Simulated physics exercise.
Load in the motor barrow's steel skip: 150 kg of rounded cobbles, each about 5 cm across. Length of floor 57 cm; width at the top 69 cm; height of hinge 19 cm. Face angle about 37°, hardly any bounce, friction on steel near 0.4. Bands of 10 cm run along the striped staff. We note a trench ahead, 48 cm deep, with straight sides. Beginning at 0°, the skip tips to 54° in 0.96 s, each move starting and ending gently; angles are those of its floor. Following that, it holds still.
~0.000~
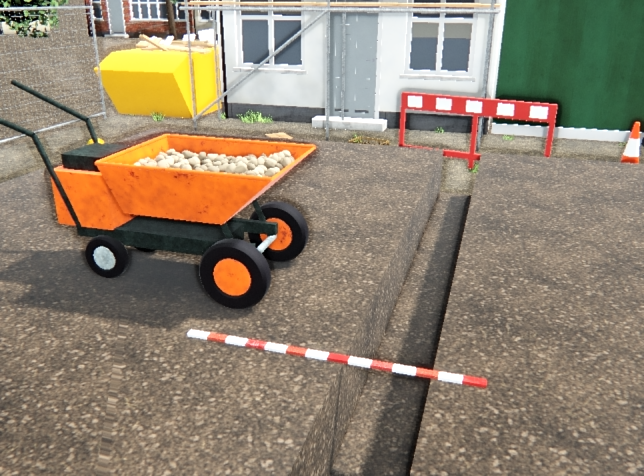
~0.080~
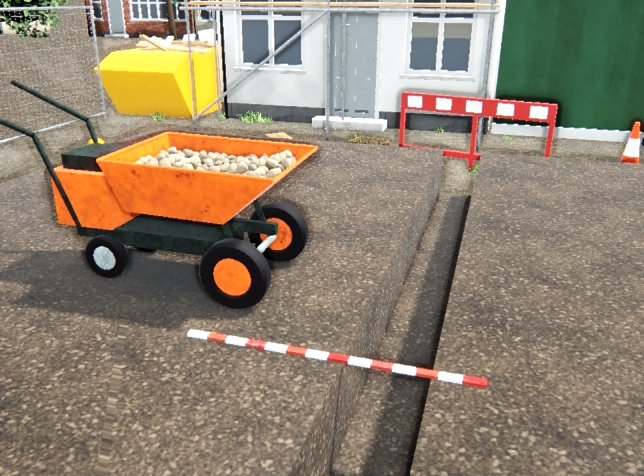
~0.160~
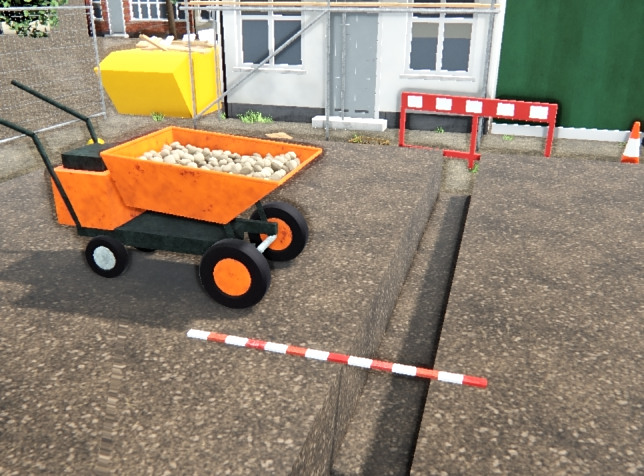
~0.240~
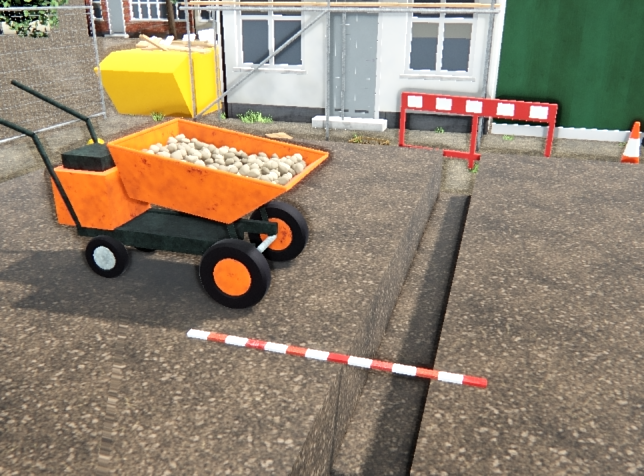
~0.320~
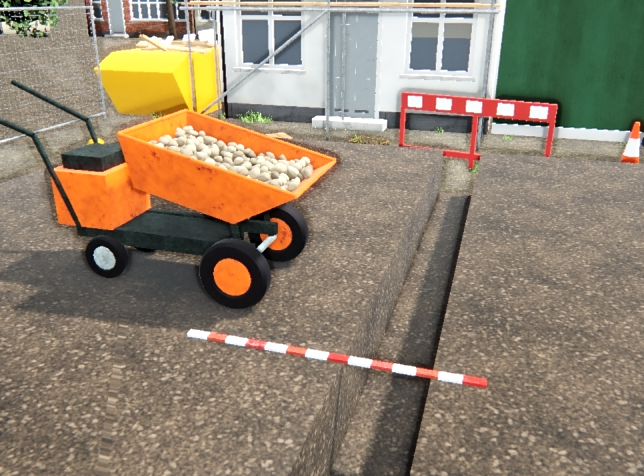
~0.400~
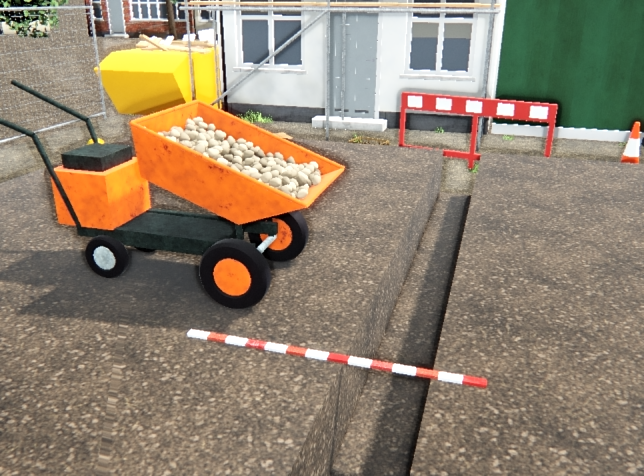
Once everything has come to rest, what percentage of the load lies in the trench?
89 %.
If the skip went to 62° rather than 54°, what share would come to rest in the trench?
Some 100 in a hundred, I'd say.
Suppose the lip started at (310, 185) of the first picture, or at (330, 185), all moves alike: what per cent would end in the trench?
It comes to about 75 and 55 in a hundred.
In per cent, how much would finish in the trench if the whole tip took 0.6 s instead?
That works out at about 90 in a hundred.
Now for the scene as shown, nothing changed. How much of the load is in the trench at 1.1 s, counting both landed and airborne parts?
By then, around 10 percent.
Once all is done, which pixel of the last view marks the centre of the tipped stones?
The middle should be near (405, 365).
After 0.7 s the floor is at 46°; 100 % in the skip; the foremost stones are at (338, 225).
After 1.1 s the floor is at 54°; 87 % in the skip, 3 % short of the trench, 9 % in the trench; the foremost stones are at (395, 274).
After 1.4 s the floor is at 54°; 51 % in the skip, 4 % short of the trench, 45 % in the trench; the foremost stones are at (438, 362).
After 3.4 s the floor is at 54°; 8 % in the skip, 3 % short of the trench, 89 % in the trench; the foremost stones are at (437, 367).
